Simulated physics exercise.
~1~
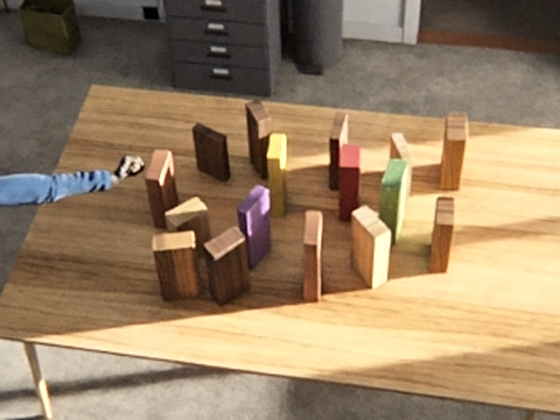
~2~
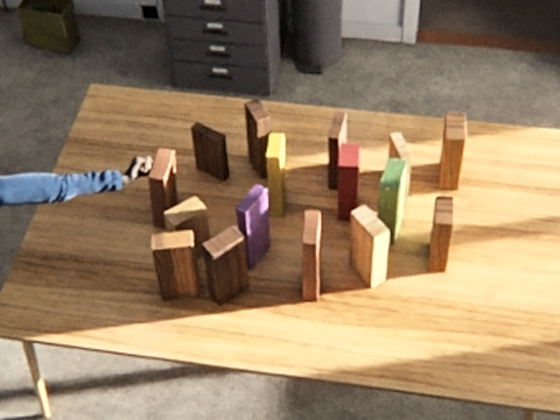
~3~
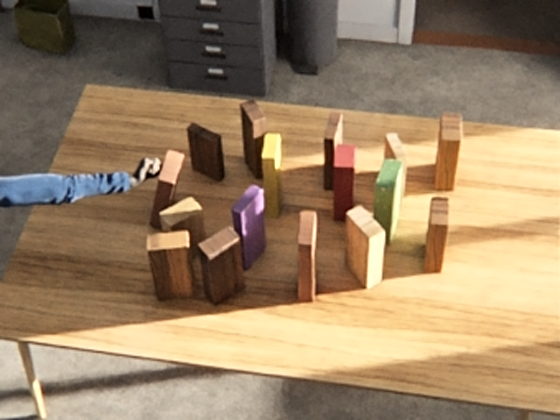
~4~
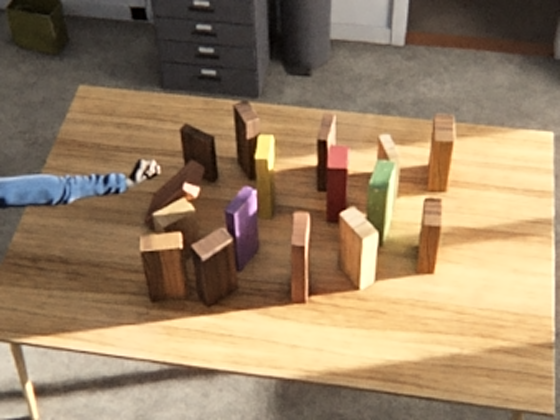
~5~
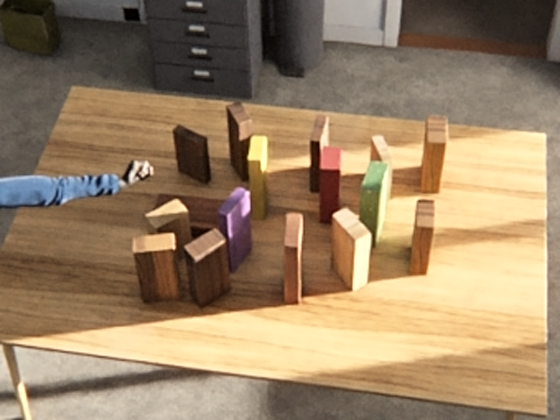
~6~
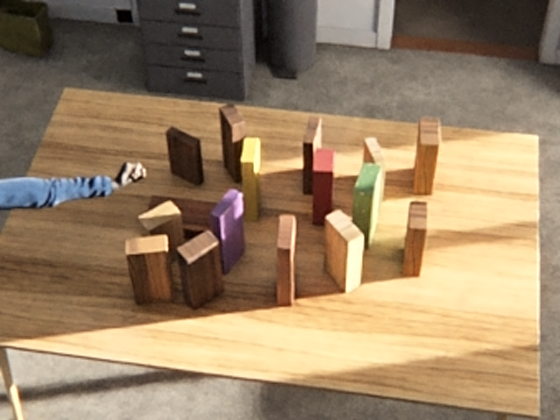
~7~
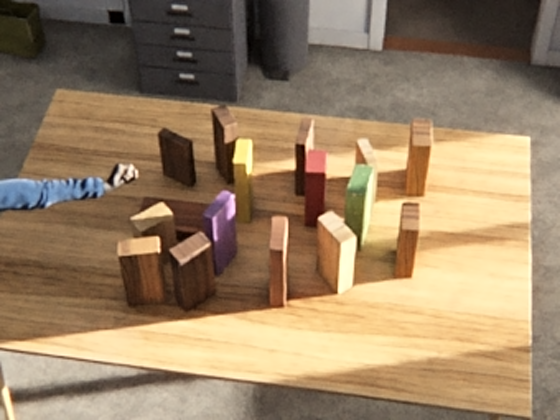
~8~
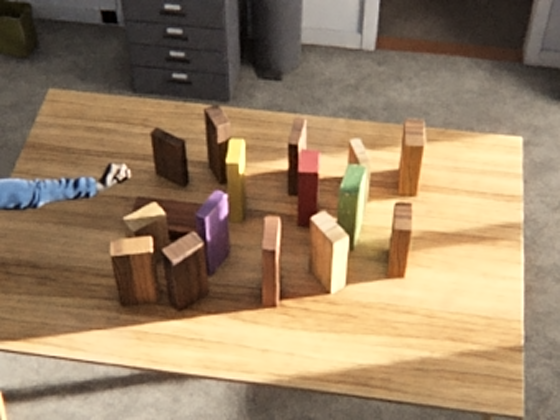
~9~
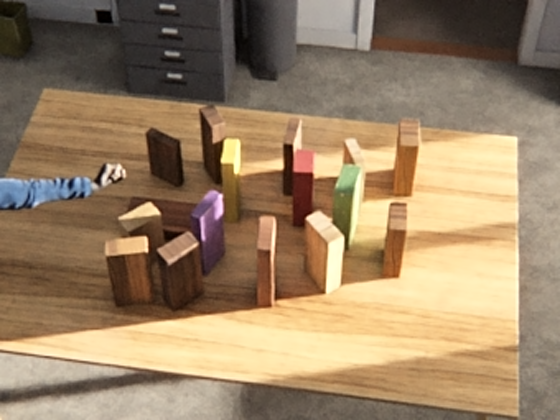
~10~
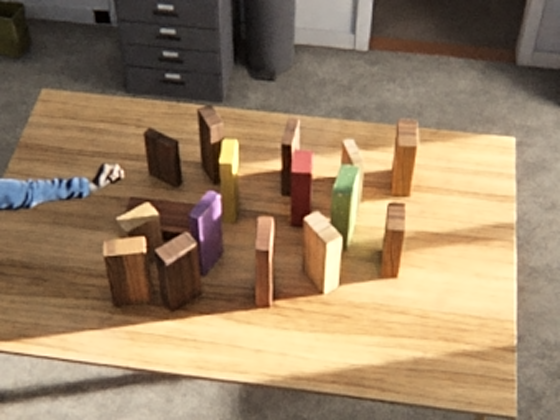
A hand in a blue sleeve pushed a brown wooden block at the left of a table, and it tipped over to the right and ended lying flat, while the purple, yellow, red, green and other blocks all stayed standing.
